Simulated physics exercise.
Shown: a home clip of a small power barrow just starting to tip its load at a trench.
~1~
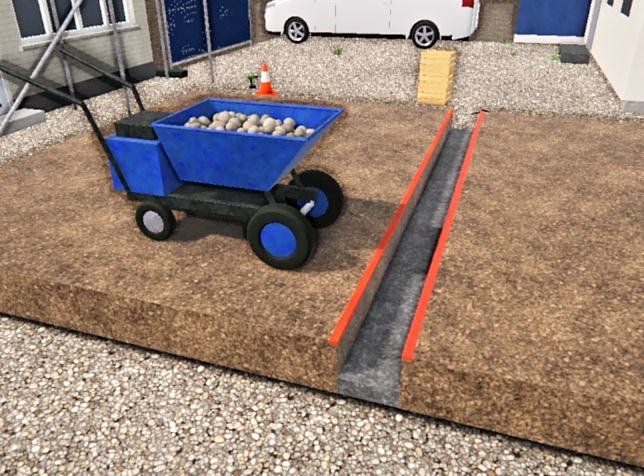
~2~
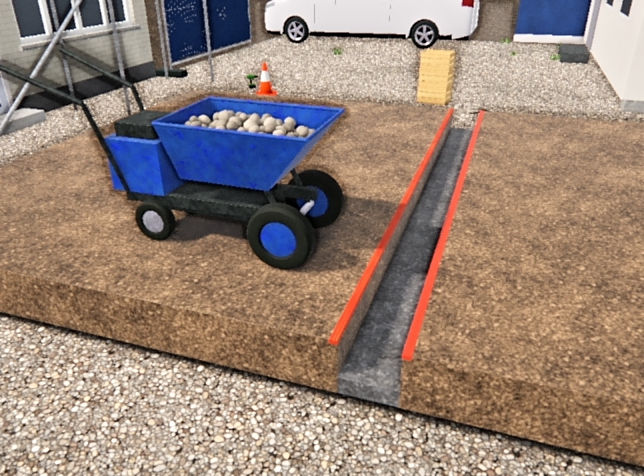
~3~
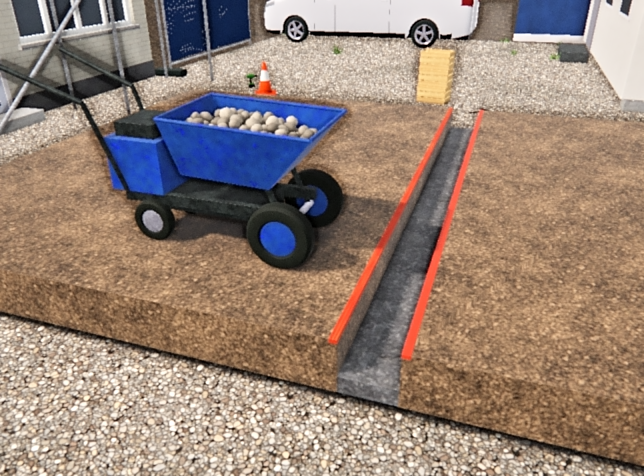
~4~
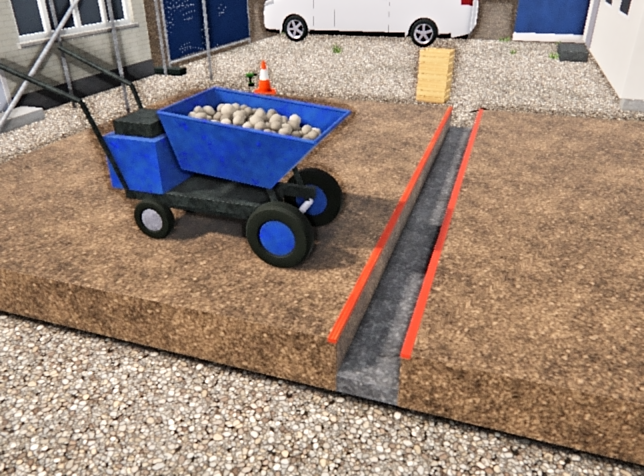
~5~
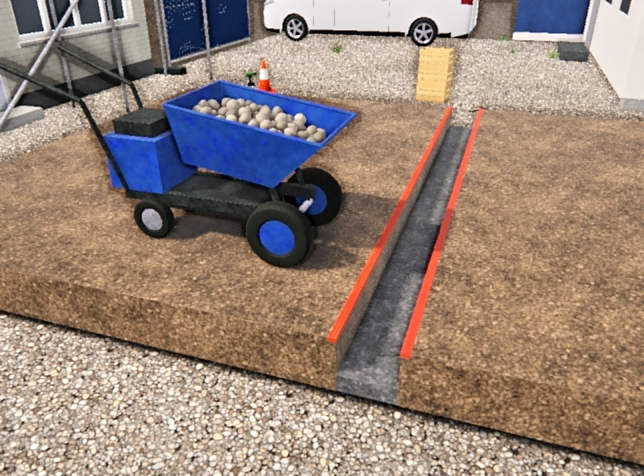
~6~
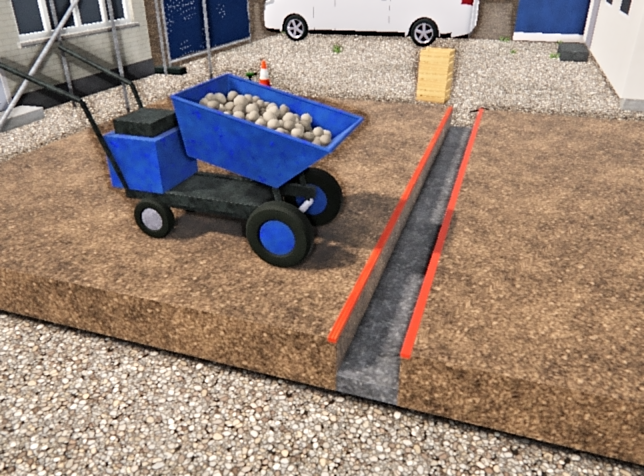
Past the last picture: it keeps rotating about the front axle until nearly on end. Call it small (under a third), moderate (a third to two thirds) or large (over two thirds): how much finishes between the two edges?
Moderate.
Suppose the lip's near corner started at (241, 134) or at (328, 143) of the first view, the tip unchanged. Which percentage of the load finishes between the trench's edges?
Okay, so the first one ends at 70 % and the second at 20 %.
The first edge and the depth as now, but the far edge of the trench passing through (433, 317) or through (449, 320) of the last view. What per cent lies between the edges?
You'd get 70 % in the first case and 90 % in the second.
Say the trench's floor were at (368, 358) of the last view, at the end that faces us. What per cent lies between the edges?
About 40 percent.
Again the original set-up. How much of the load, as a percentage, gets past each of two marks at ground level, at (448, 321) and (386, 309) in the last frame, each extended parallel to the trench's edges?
Around 40 per cent for the first, and 70 per cent for the second.
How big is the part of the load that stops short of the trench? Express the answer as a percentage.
0 %.
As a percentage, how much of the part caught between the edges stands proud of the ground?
Close to 0 percent.
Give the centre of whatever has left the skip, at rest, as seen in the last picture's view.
Roughly pixel (423, 274).
Shortly afterwards, skip tipped steeply; the whole lot in the skip.
Next, skip tipped steeply; the bulk in the skip; a little in or heaped over the trench; a little beyond it; a little falling.
Some moments later, skip tipped right over; a little in the skip; near half in or heaped over the trench; near half beyond it.
In the end, skip tipped right over; near half in or heaped over the trench; near half beyond it.
